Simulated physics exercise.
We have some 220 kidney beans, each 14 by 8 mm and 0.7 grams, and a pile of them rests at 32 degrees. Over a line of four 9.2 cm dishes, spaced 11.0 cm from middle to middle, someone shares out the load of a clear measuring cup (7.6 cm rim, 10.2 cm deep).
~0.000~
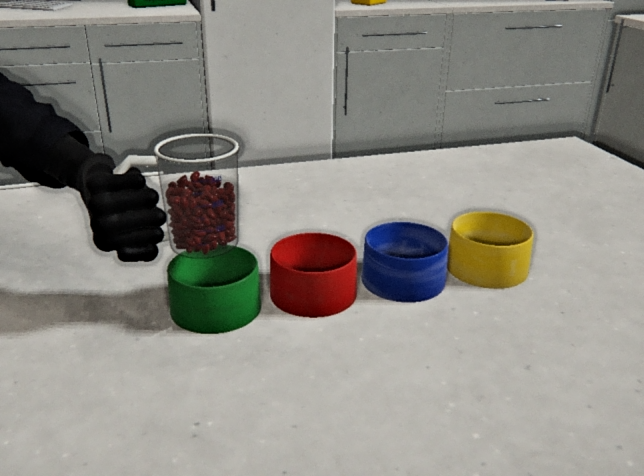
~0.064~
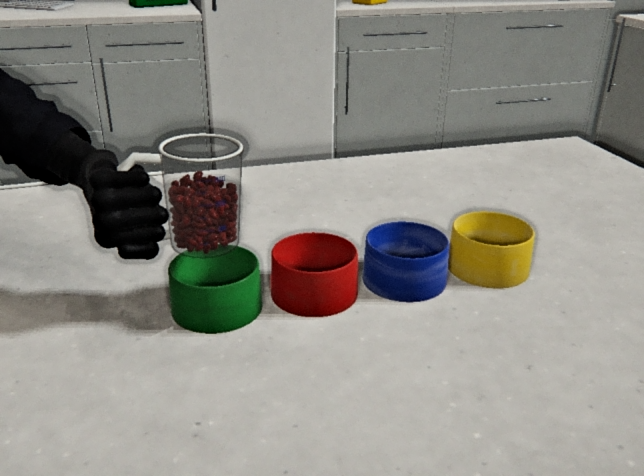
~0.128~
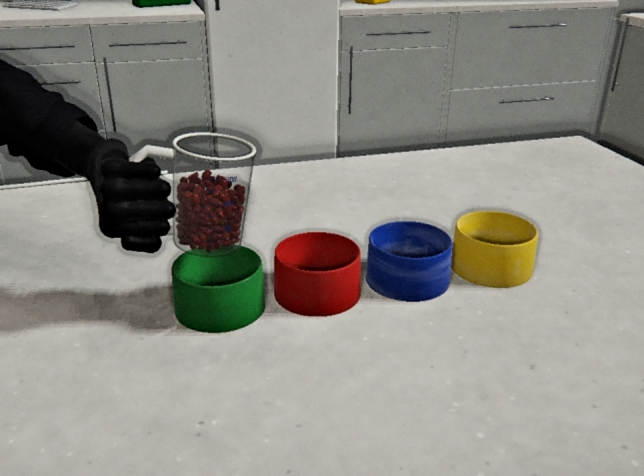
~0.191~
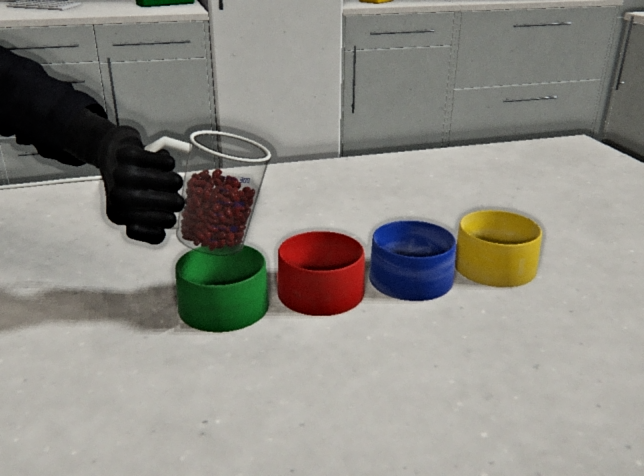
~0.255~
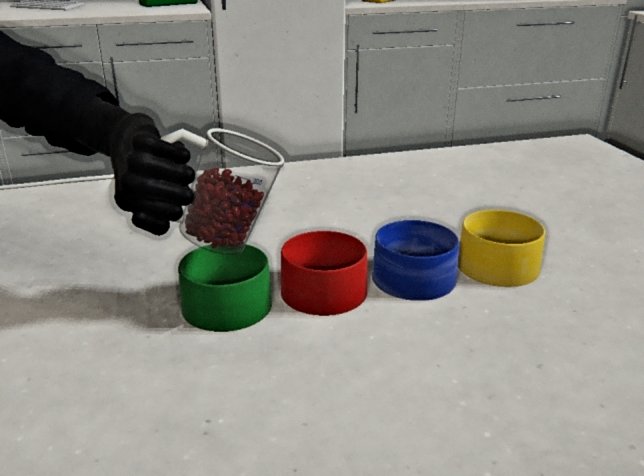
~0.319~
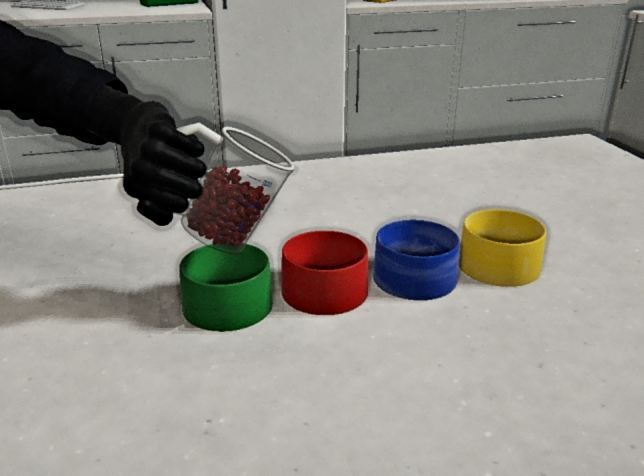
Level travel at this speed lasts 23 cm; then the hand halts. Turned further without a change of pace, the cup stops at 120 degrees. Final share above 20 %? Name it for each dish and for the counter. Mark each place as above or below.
Marks: Red dish above, blue dish below, green dish below, yellow dish below, counter above.
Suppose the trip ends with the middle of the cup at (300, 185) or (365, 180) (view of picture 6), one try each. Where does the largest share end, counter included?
Red; red.
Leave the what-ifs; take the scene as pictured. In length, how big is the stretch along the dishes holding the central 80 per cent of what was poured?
Roughly 13 cm.
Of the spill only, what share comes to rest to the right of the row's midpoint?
Share on that side: Roughly 60 %.
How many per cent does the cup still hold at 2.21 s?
0 %.
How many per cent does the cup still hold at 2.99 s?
Around 0 in a hundred.
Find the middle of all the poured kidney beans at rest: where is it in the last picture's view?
In the last view, approximately (348, 281).
After 1.45 s, tilt 120 degrees; cup holds 0 %, red 60 %, blue 5 %.
After 2.21 s, tilt 120 degrees; cup holds 0 %, red 55 %, blue 5 %.
After 2.99 s, tilt 120 degrees; cup holds 0 %, red 55 %, blue 5 %.
In the end, at 3.3 s, red 55 %, blue 5 %, green 0 %, yellow 0 %, counter 40 %.
